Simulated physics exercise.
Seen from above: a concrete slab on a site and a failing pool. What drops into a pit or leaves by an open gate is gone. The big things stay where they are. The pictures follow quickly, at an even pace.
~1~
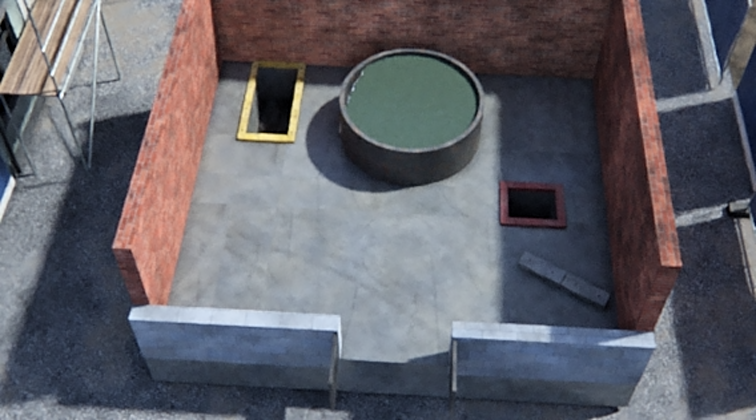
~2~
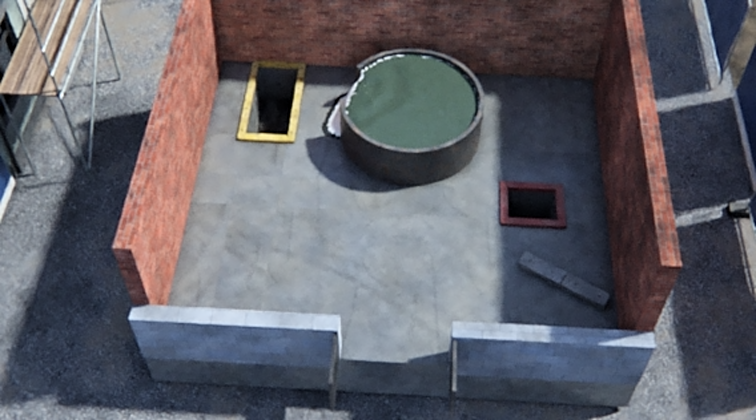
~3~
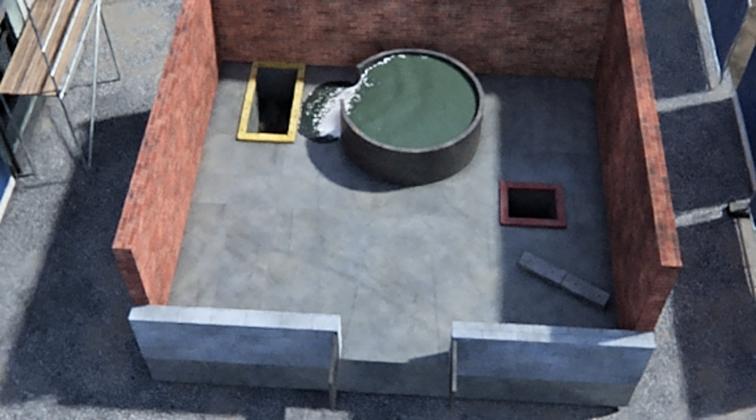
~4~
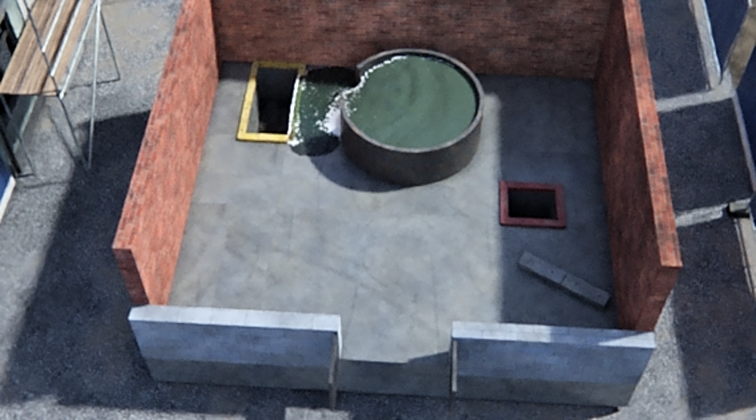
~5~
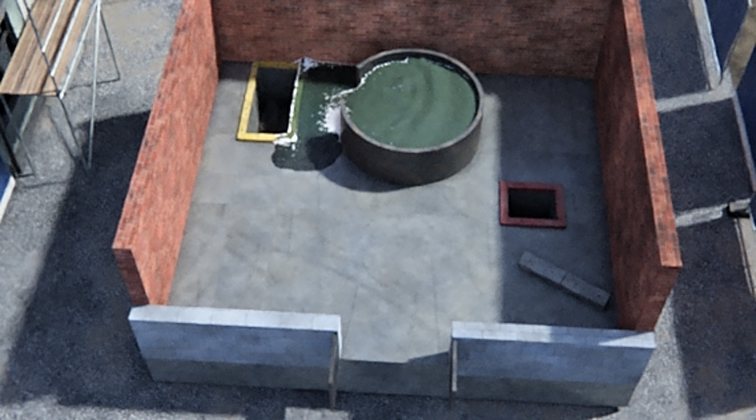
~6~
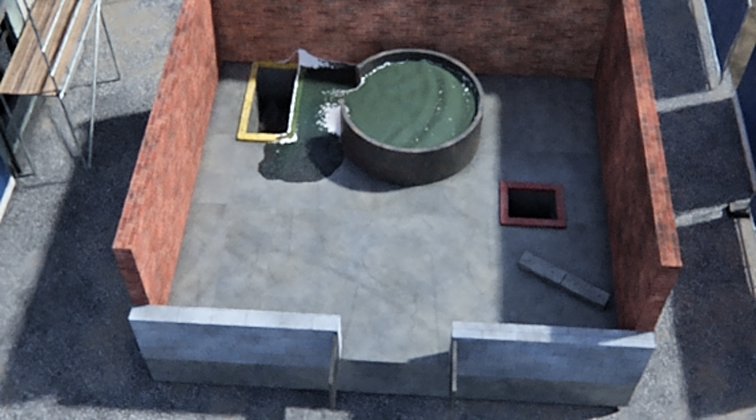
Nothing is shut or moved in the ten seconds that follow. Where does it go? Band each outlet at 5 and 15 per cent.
In the end: The gate takes less than 5 %; the yellow pit takes more than 15 %; the red pit takes less than 5 %.
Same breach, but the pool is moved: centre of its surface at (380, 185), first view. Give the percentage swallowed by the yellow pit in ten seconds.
In per cent: Yellow 30.
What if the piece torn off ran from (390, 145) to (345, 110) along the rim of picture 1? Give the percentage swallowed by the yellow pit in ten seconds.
Per cent: Yellow 8.
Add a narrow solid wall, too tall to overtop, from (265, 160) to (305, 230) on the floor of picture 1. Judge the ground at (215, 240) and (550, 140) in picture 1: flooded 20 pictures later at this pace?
In that order: Flooded, not flooded.
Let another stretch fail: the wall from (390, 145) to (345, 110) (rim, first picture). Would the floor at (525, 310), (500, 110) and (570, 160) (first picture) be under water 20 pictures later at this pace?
As listed: Clear, free of water, dry.
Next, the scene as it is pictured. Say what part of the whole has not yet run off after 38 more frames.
Roughly 46 per cent.
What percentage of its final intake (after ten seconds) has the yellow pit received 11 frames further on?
Near 45 in a hundred.
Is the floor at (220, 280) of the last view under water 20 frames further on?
At that place: Awash.
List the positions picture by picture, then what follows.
In the first frame, still water in the round tank at (412, 101).
In the second frame, water pours out at (349, 106) and has run to (332, 134).
In the third frame, water pours out at (349, 108) and has run to (300, 124).
In the fourth frame, water pours out at (349, 108) and has run to (307, 75).
In the fifth frame, the front is at (295, 63), out from the gap at (349, 108).
In the sixth frame, water pours out at (349, 107) and has run to (270, 173).
A moment on, water covers 10 % of the floor; the gate 0 %, the yellow pit 15 %, the red pit 0 %.
Next, water covers 15 % of the floor; the gate 0 %, the yellow pit 28 %, the red pit 0 %.
Then, water covers 20 % of the floor; the gate 0 %, the yellow pit 41 %, the red pit 0 %.
Later, water covers 30 % of the floor; the gate 0 %, the yellow pit 55 %, the red pit 0 %.
In the end, water covers 40 % of the floor; the gate 0 %, the yellow pit 63 %, the red pit 0 %.
